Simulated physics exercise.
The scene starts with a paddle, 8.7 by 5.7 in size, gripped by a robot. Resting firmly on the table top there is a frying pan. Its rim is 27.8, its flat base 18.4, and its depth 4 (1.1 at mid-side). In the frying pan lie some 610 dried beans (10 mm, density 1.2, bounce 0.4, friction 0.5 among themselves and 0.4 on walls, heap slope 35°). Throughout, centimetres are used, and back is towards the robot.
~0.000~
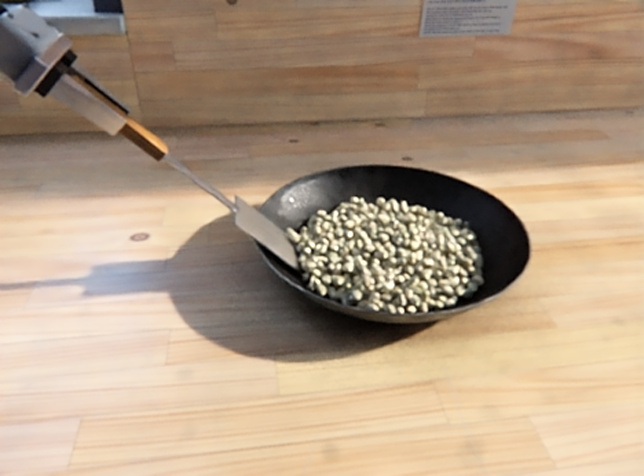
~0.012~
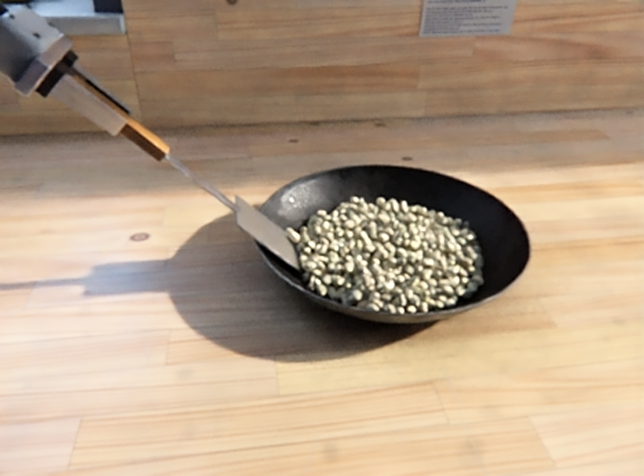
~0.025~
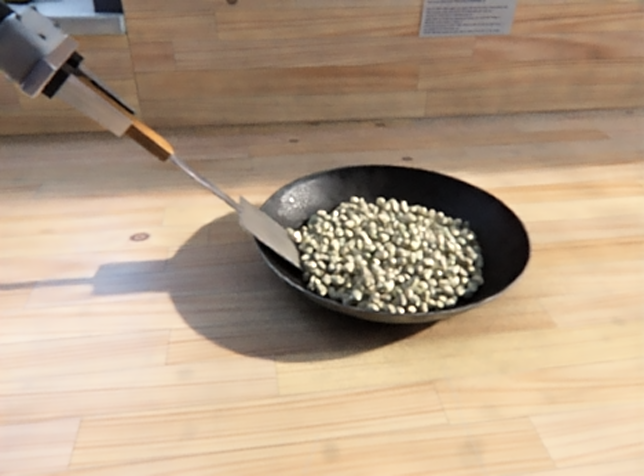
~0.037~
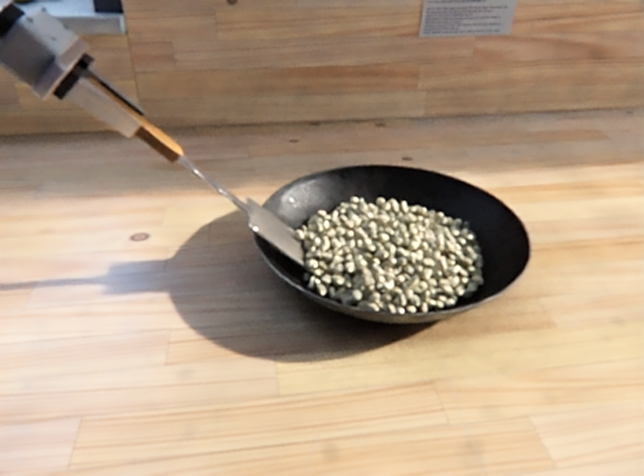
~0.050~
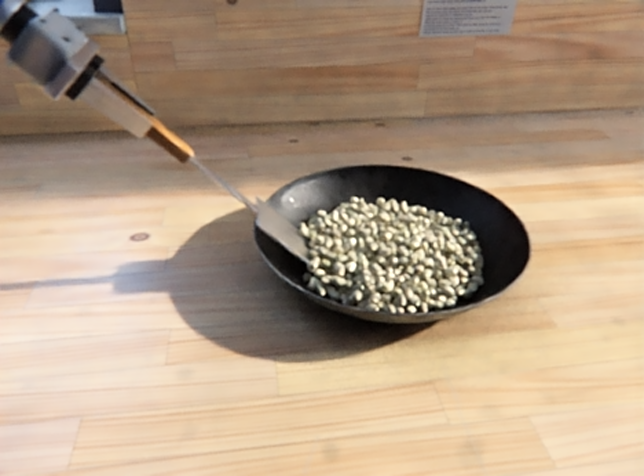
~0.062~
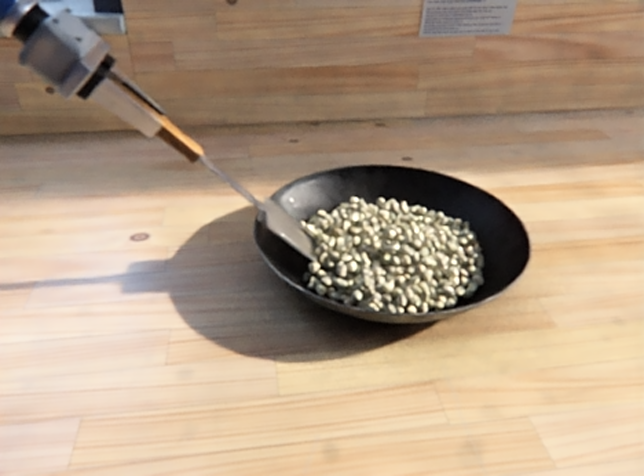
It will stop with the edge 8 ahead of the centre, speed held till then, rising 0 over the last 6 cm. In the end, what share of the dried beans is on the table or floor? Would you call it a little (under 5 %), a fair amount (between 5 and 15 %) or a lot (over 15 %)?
A little, under 5 %.
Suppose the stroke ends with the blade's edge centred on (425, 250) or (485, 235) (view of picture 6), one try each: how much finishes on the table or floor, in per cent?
0 % and 10 %.
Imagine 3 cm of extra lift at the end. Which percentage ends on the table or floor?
Some 0 per cent.
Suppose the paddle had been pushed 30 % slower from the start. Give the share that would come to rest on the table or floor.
About 0 per cent.
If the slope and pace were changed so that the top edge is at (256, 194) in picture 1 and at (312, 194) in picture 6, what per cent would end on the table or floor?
Around 10 per cent finishes there.
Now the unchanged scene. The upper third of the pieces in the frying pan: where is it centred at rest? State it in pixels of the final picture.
Look near (476, 234).
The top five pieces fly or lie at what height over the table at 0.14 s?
About 4 cm.
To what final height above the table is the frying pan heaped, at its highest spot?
Close to 5.0 centimetres high.
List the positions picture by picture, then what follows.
The first frame shows paddle top edge at (235, 209), sloping 46°; upper third of the load around (383, 243), from x 290 to 480, top at y 200; 607 in the frying pan.
The second frame shows paddle top edge at (236, 209), sloping 46°; upper third of the load around (383, 243), from x 290 to 480, top at y 200.
The third frame shows paddle top edge at (240, 210), sloping 46°; upper third of the load around (383, 243), from x 290 to 480, top at y 200.
The fourth frame shows paddle top edge at (248, 210), sloping 46°; upper third of the load around (380, 243), from x 290 to 480, top at y 200.
The fifth frame shows paddle top edge at (257, 211), sloping 46°; upper third of the load around (379, 243), from x 290 to 480, top at y 200.
The sixth frame shows paddle top edge at (266, 210), sloping 46°; upper third of the load around (382, 242), from x 290 to 480, top at y 200; 607 in the frying pan.
After 0.14 s, sloping 46°, highest piece 4 above the table; 607 in the frying pan.
After 0.21 s, sloping 46°, highest piece 4 above the table; 607 in the frying pan.
After 0.45 s, sloping 46°, highest piece 5 above the table; 590 in the frying pan, 17 on the table or floor.
After 1.50 s, sloping 46°, highest piece 5 above the table; 590 in the frying pan, 17 on the table or floor.
At rest, 590 in the frying pan, 17 on the table or floor. That is 3 % on the table or floor.
